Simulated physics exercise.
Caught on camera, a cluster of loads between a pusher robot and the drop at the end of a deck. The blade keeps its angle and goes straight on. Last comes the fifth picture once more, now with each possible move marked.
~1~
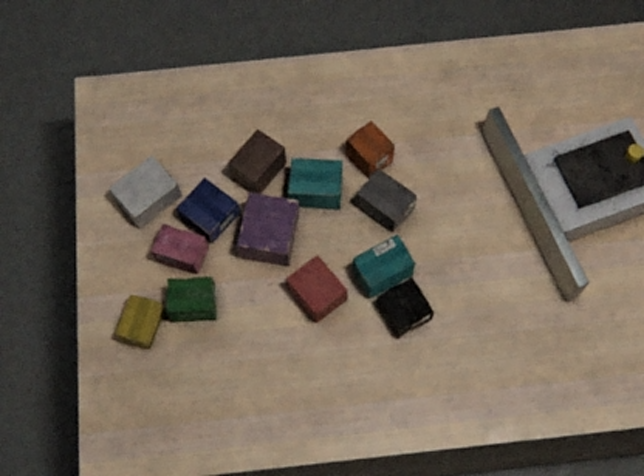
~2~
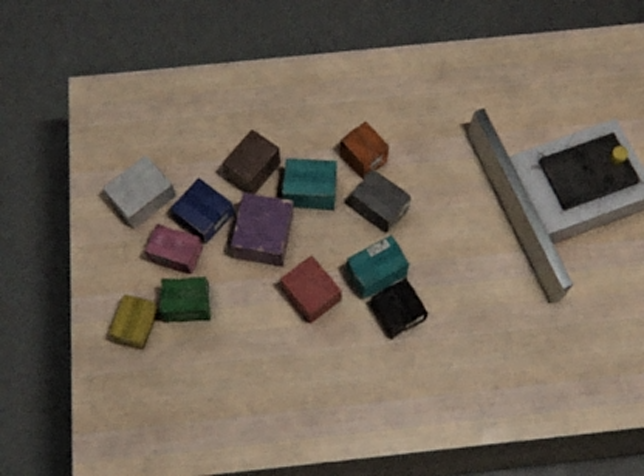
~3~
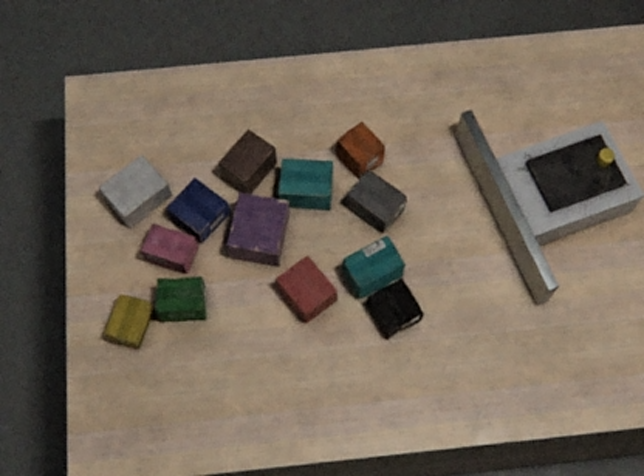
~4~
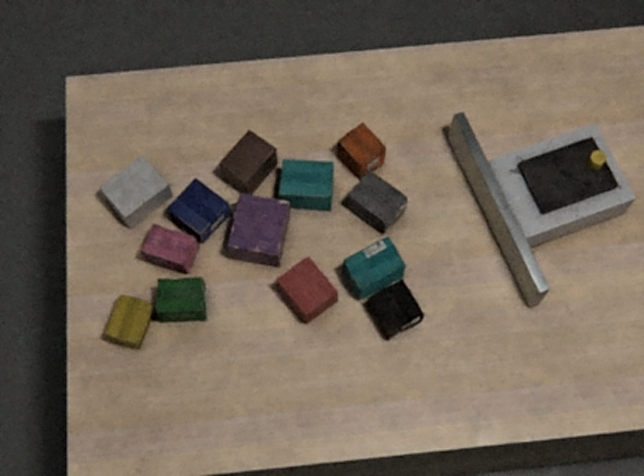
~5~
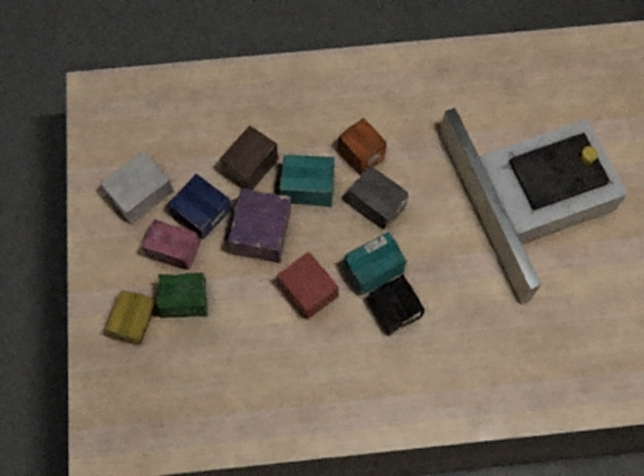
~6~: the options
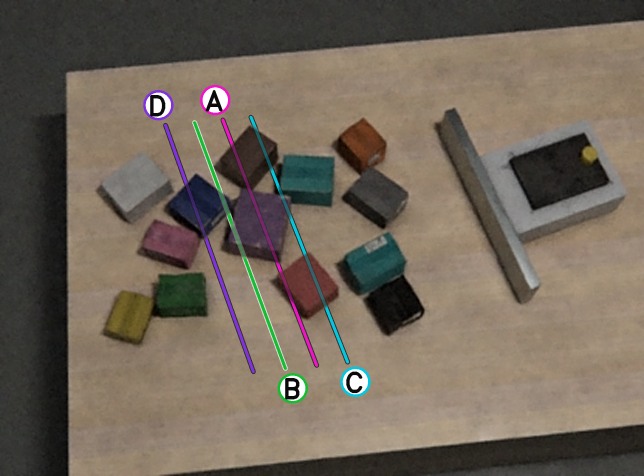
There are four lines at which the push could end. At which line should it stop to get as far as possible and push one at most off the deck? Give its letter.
Stop at D.
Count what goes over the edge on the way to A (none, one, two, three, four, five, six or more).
The count is none.
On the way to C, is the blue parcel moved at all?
By then, yes.
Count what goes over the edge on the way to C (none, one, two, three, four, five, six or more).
The count is none.
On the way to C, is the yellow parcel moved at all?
No.
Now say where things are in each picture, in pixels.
Blue parcel (209, 210); grey parcel (386, 201); pink parcel (181, 249), in the first frame.
Robot (584, 172); turquoise box (310, 185), in the second frame.
Robot (570, 174); green parcel (182, 300), in the third frame.
Robot (562, 176); white crate (137, 191), in the fourth frame.
Robot (553, 172); purple crate (261, 226); black parcel (396, 305); brown crate (249, 159), in the fifth frame.
On the marked copy, A at (267, 236); B at (238, 239); C at (297, 234); D at (207, 242).
Following D. Soon after the start, robot (453, 182); orange parcel (334, 150); turquoise box (297, 183).
Later, robot (352, 192); white crate (123, 181); blue parcel (152, 211).
In the end, robot (272, 199); white crate (70, 181); yellow parcel (77, 345); none fallen.
As for the rest, A is within the limit but short; B is within the limit but short; C is within the limit but short.
